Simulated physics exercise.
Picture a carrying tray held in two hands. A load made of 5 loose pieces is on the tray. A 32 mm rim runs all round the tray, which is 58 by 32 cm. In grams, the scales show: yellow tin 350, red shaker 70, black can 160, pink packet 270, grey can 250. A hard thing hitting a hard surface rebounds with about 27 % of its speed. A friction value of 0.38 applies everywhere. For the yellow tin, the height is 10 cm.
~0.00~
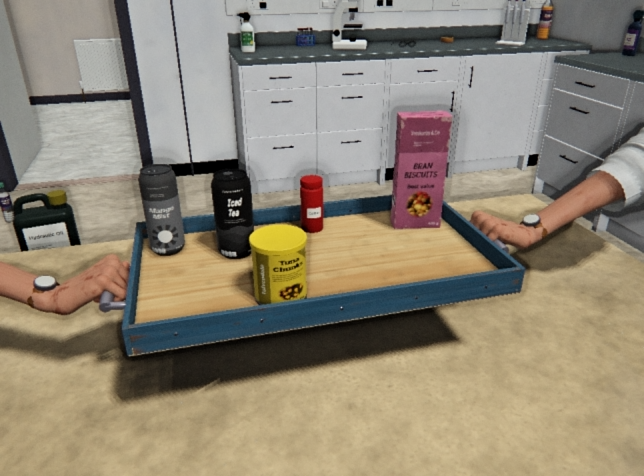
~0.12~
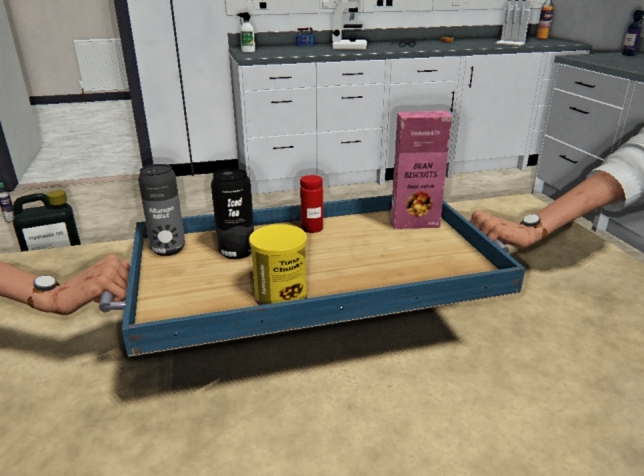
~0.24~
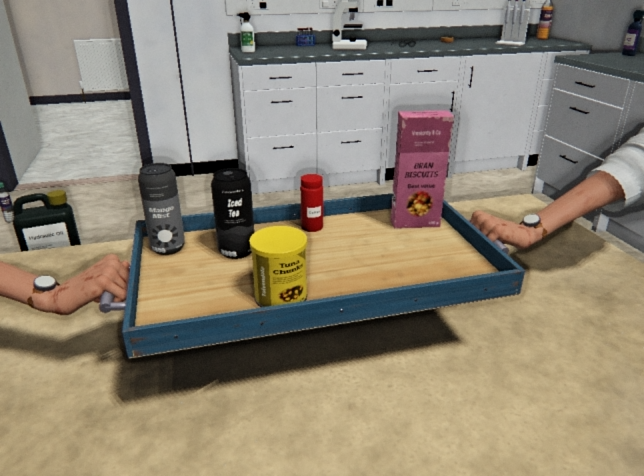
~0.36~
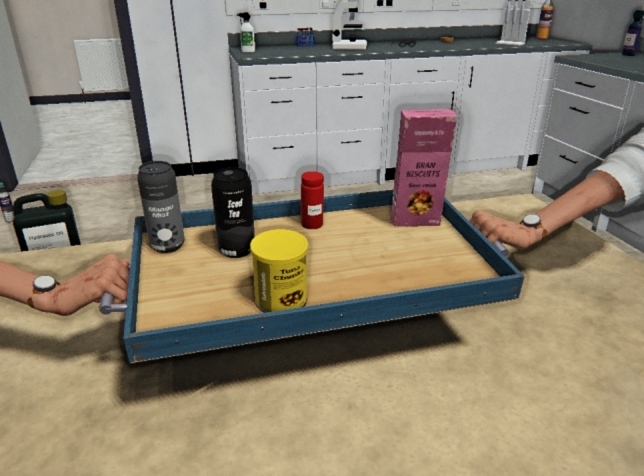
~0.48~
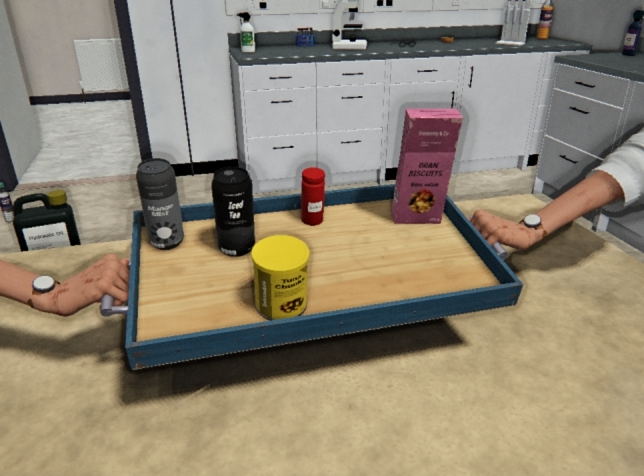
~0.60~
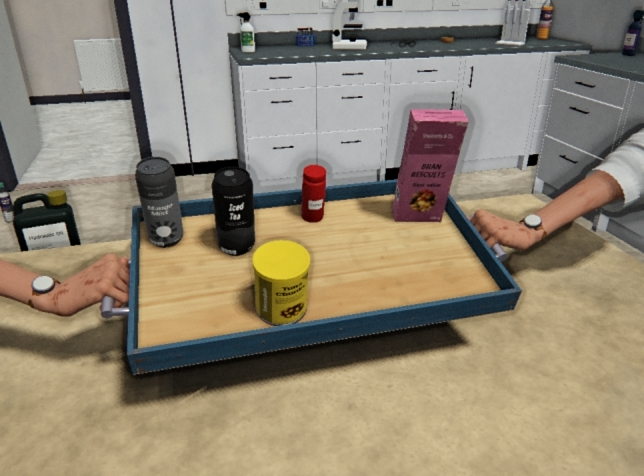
A blue-rimmed wooden tray is held by a hand at each end in a room with pale cabinets, seen from the front and slightly above. Grey and black cans stand at its left, a red shaker near the back, a tall pink packet at right, and a yellow tin near the front. Starting level, the tray gradually tilts its near edge down, the items keeping their places on it, while the camera stays still.
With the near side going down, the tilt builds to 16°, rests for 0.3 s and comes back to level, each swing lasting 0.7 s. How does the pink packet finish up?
The pink packet ends up knocked over.
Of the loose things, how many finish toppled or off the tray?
That makes 1.
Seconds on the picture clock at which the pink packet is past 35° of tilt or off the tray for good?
0.9 s or so.
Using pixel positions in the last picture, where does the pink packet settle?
It finishes at roughly (441, 248).
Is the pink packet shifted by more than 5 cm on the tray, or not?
The pink packet moves off its spot.
After 0.90 s, tray tilted 16°, near edge down; pink packet tipped 56° from how it sat near (437, 219).
After 1.20 s, tray tilted 15°, near edge down; pink packet on its side near (442, 262).
At rest (2.3 s), tipped over on the tray, pink packet; the other 4 in place, give or take 5 cm. Seen from the same camera at the end, pink packet near (440, 248).
